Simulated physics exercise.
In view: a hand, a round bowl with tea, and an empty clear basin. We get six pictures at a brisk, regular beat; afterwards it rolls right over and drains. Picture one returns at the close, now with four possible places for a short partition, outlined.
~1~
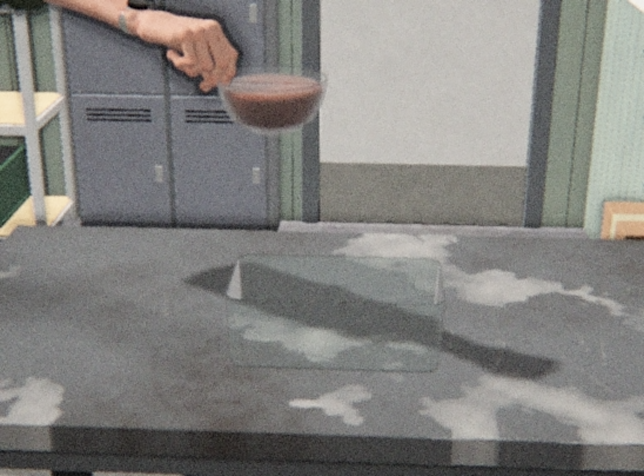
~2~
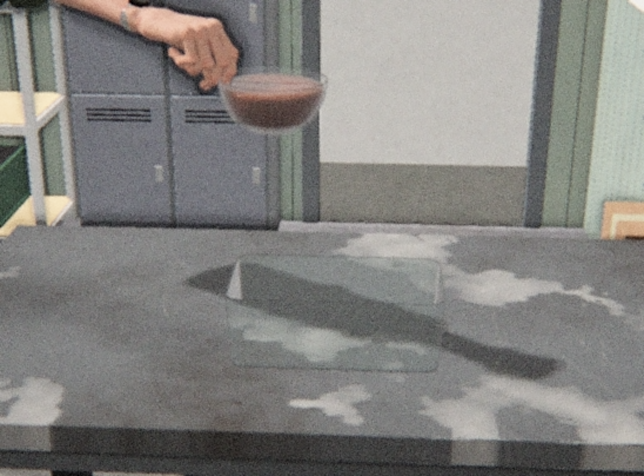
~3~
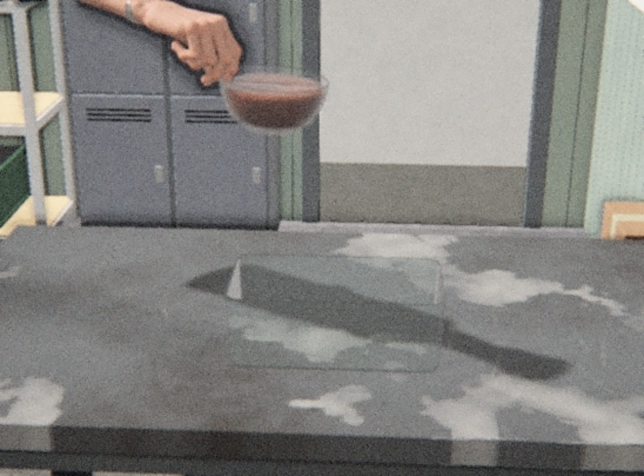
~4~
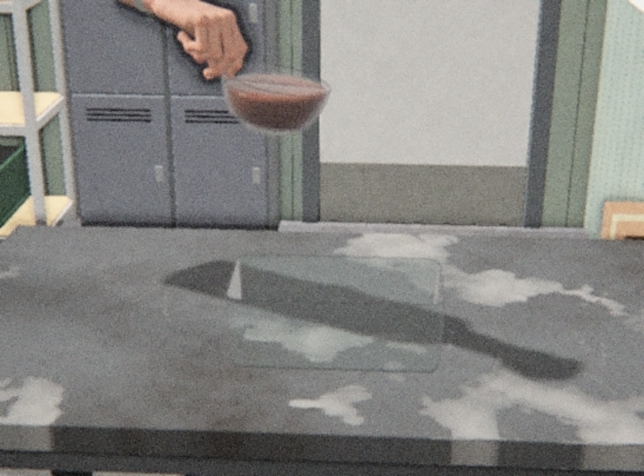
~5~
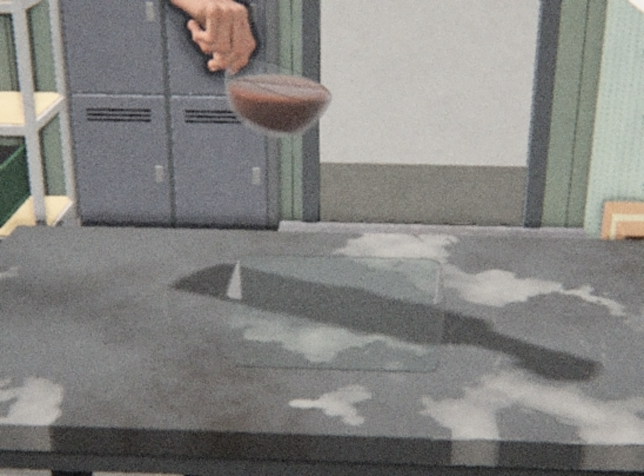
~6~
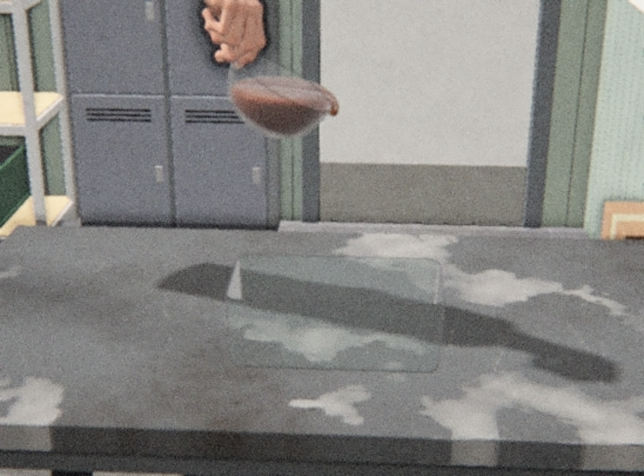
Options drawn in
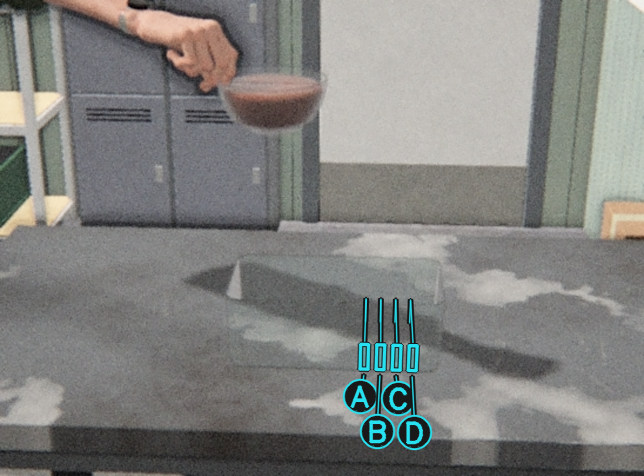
The video shows a hand holding a round clear bowl of reddish-brown tea above an empty clear basin on a dark, patchy table, first upright, then gradually tilting it to the right until tea just passes over the lip.
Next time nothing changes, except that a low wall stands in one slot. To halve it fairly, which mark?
The best position is B.
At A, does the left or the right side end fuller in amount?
The right side.
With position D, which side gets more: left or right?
The left side.
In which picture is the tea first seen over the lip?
Picture 5.
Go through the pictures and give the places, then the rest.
Upright, lip at (325, 78); basin from (230, 363) to (439, 370); nothing has left yet, in the first picture.
Upright, lip at (325, 79); nothing has left yet, in the second picture.
Tipped about 5°, lip at (327, 83); nothing has left yet, in the third picture.
Tipped about 11°, lip at (329, 89); nothing has left yet, in the fourth picture.
Tipped about 19°, lip at (330, 97); tea is over the lip, down to (330, 97), in the fifth picture.
Tipped about 29°, lip at (330, 106); tea is over the lip, down to (336, 113), in the sixth picture.
In cyan, A at (363, 375); B at (379, 375); C at (396, 376); D at (412, 376).
Choosing A, about 31 % ends left of the wall and 65 % right of it; 4 % is lost outside.
Choosing B, about 48 % ends left of the wall and 49 % right of it; 4 % is lost outside.
Choosing C, about 69 % ends left of the wall and 25 % right of it; 5 % is lost outside.
Choosing D, about 85 % ends left of the wall and 10 % right of it; 5 % is lost outside.
